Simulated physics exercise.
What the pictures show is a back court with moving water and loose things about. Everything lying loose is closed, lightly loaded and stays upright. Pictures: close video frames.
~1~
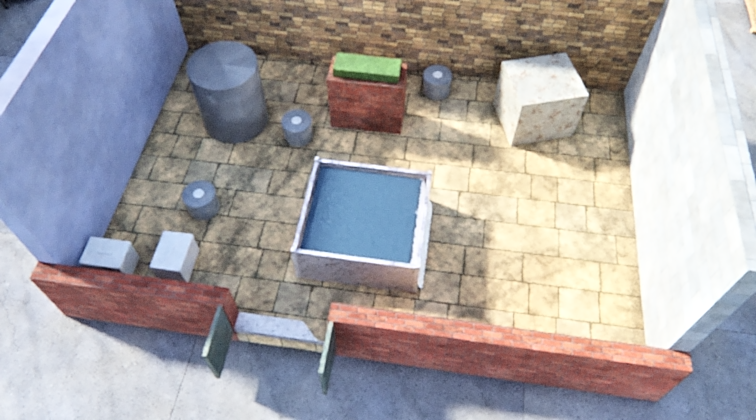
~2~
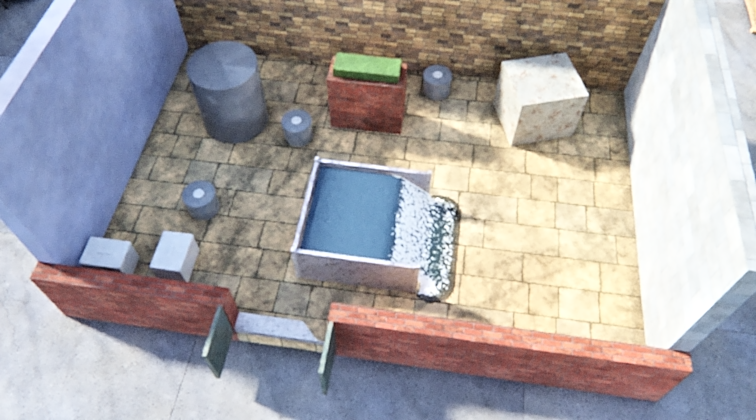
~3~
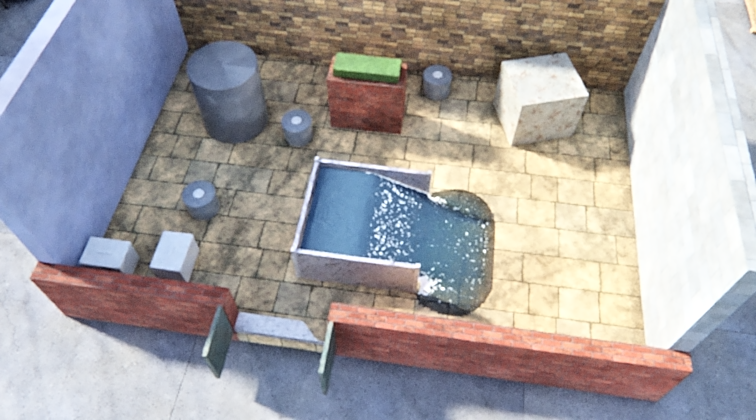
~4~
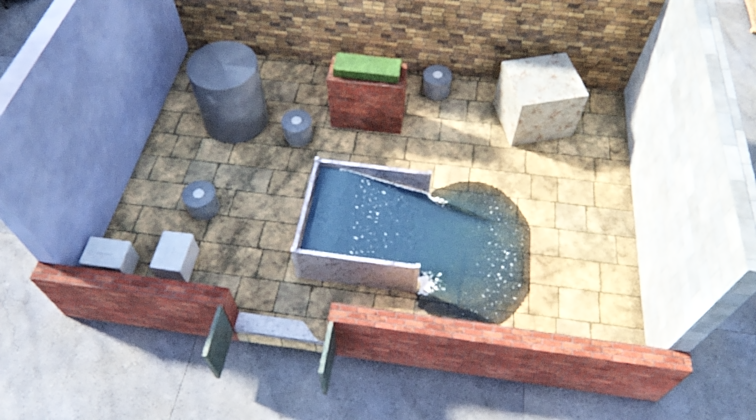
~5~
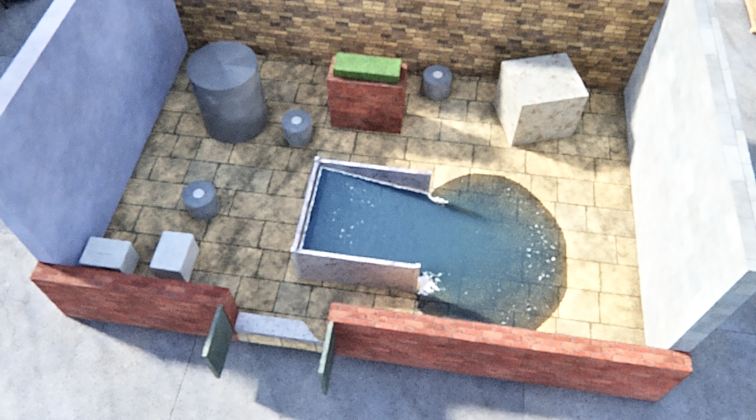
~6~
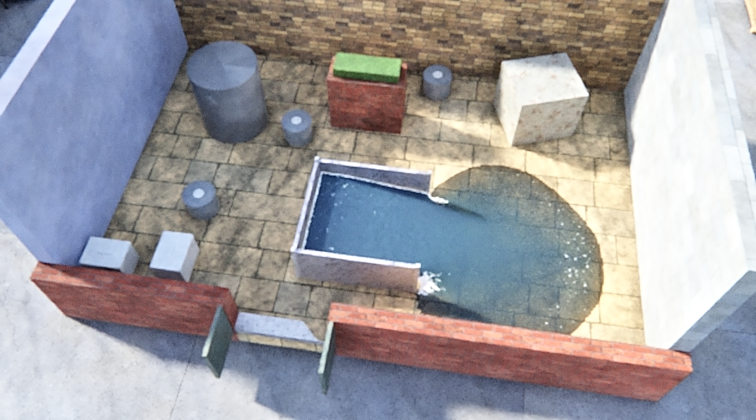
A walled back court with tan paving is seen from high above by a still camera. A pale-sided tank of blue water sits mid-court, with a large grey cylinder and a green-topped red brick block behind, a whitish block back right, and open green gates in the low red front wall. Water gushes from the tank's right side in white foam, then spreads rightward in a widening rounded sheet, while the loose objects stay still.
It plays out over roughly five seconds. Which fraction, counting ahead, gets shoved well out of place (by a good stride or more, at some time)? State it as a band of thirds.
Lower than a third.
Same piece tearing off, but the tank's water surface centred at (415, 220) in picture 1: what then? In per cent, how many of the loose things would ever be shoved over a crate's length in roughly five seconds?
About 0 per cent.
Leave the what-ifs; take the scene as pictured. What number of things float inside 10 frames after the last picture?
Count: 0.
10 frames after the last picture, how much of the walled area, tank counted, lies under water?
About 35 in a hundred.
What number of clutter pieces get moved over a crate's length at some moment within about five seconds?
I get 0.
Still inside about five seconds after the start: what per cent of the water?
I make it 100 percent.
A moment on, 0 of 5 are well off their spots; 0 afloat.
Next, 0 of 5 are well off their spots; 0 afloat.
Later, 0 of 5 are well off their spots; 0 afloat.
In the end, 0 of 5 are well off their spots, and 0 have been at some point; 0 afloat.
